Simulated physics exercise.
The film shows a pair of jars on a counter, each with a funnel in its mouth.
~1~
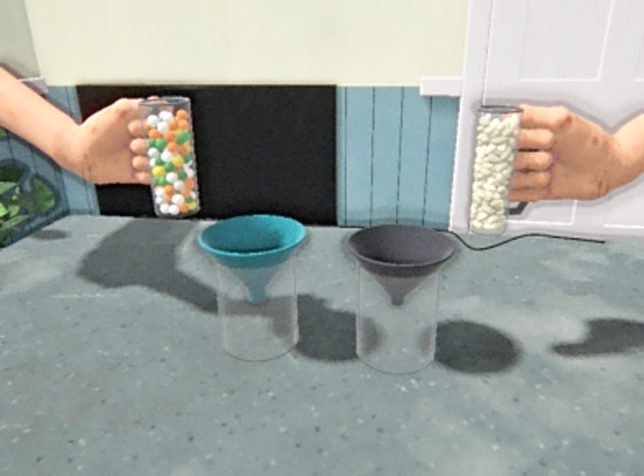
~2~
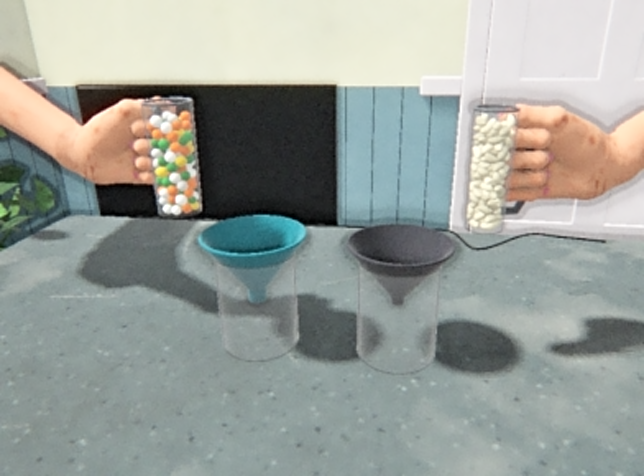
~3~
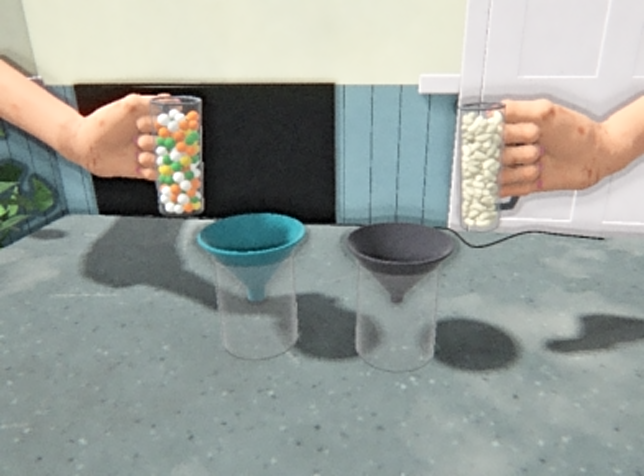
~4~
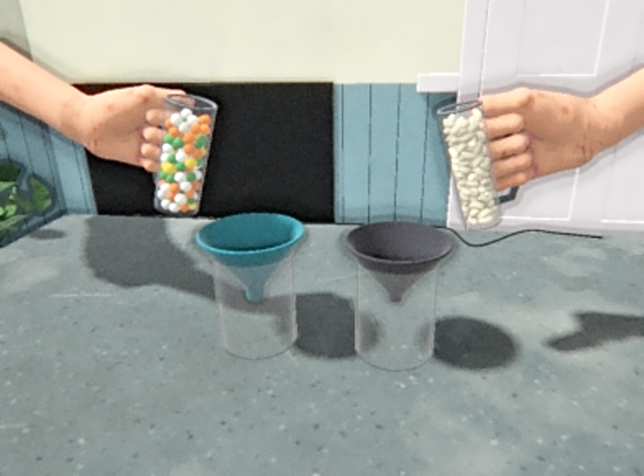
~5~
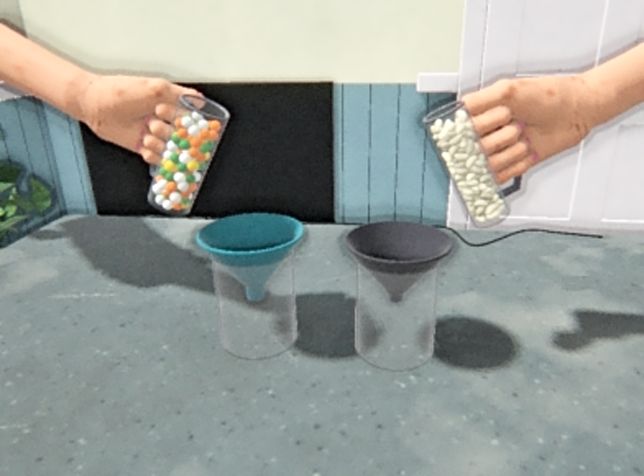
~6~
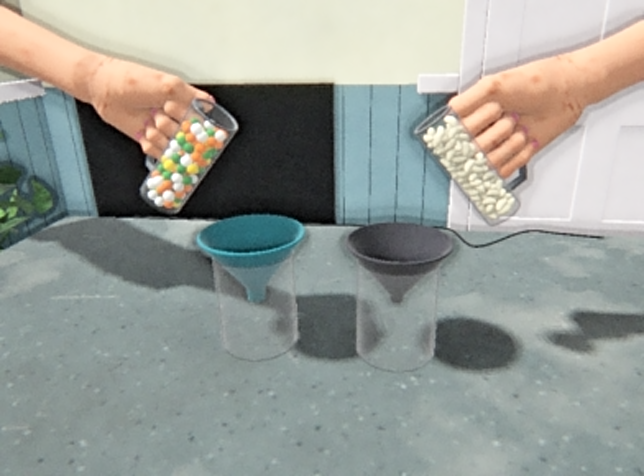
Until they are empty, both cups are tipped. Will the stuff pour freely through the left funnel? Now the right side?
Outcome: Left funnel: This one will plug up; right funnel: This one will plug up.
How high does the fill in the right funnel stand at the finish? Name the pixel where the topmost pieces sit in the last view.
The topmost pieces end close to (374, 248).
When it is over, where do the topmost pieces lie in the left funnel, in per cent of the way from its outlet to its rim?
Estimate: Close to 85 %.
Then, 0.29 s past the last view, left, all still in the cup; right, all still in the cup.
Then, 0.67 s past the last view, left, nearly all still in the cup, a stray few in or over the funnel; right, all still in the cup.
Then, 1.07 s past the last view, left, about two thirds still in the cup, about a third in or over the funnel, a stray few down in the jar; right, nearly all still in the cup, a small part in or over the funnel, a stray few down in the jar.
Finally, left, nearly all stuck in the funnel, a small part down in the jar, a stray few beside the jar; right, nearly all stuck in the funnel, a stray few down in the jar.
